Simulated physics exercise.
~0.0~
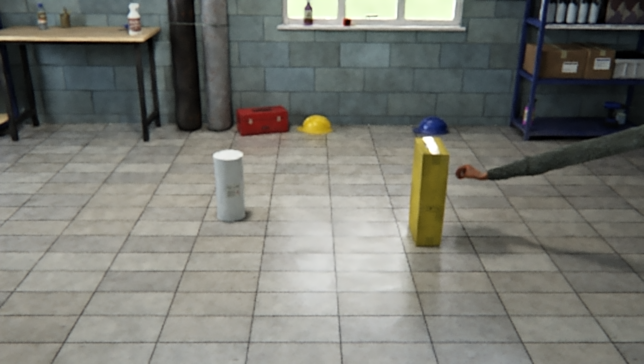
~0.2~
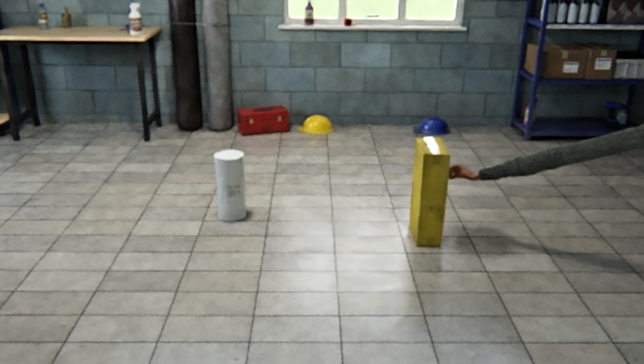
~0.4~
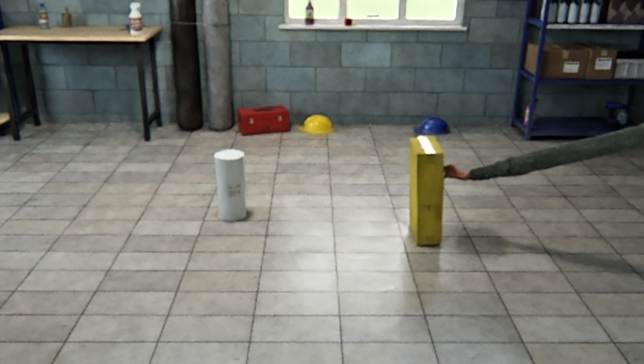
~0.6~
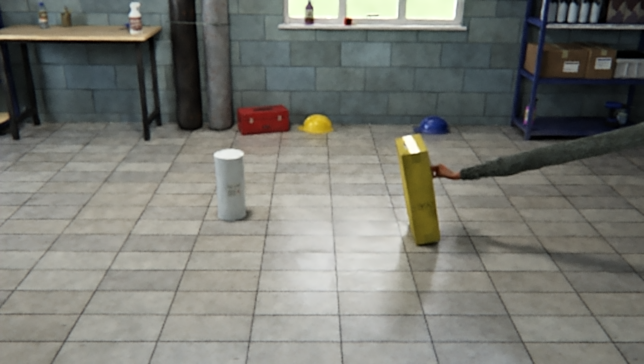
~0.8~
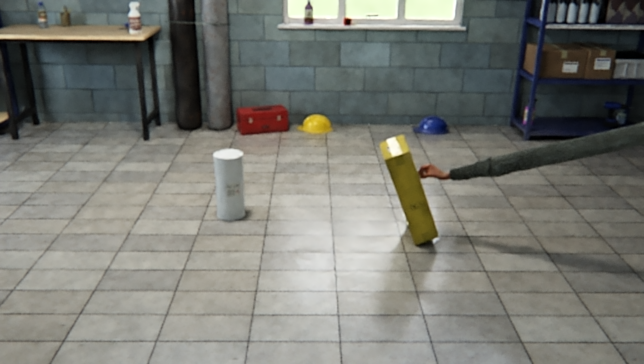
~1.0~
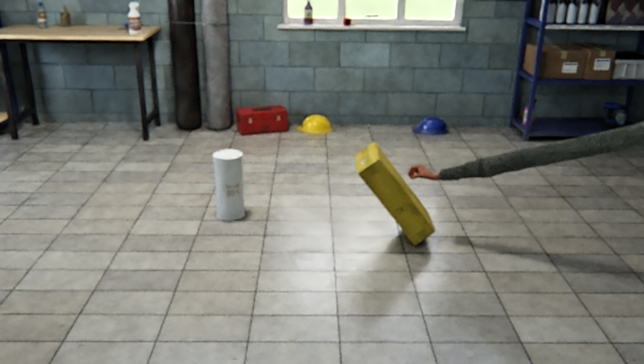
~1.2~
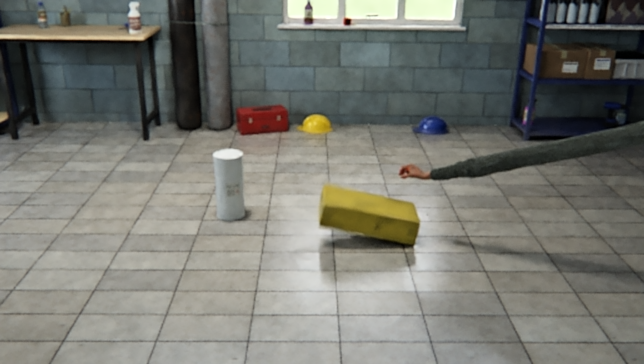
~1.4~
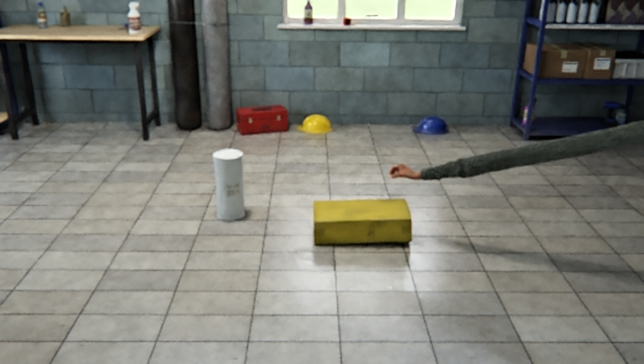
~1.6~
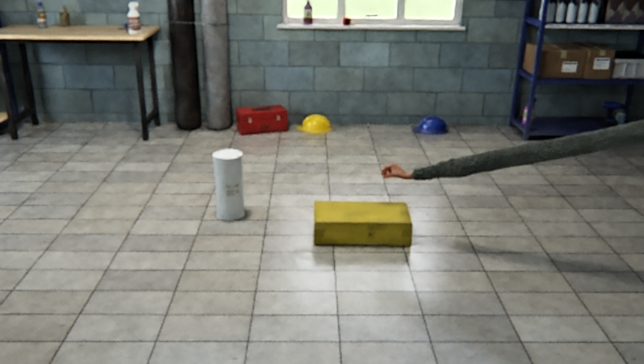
A hand pushes the tall yellow box leftward until it topples onto its side.
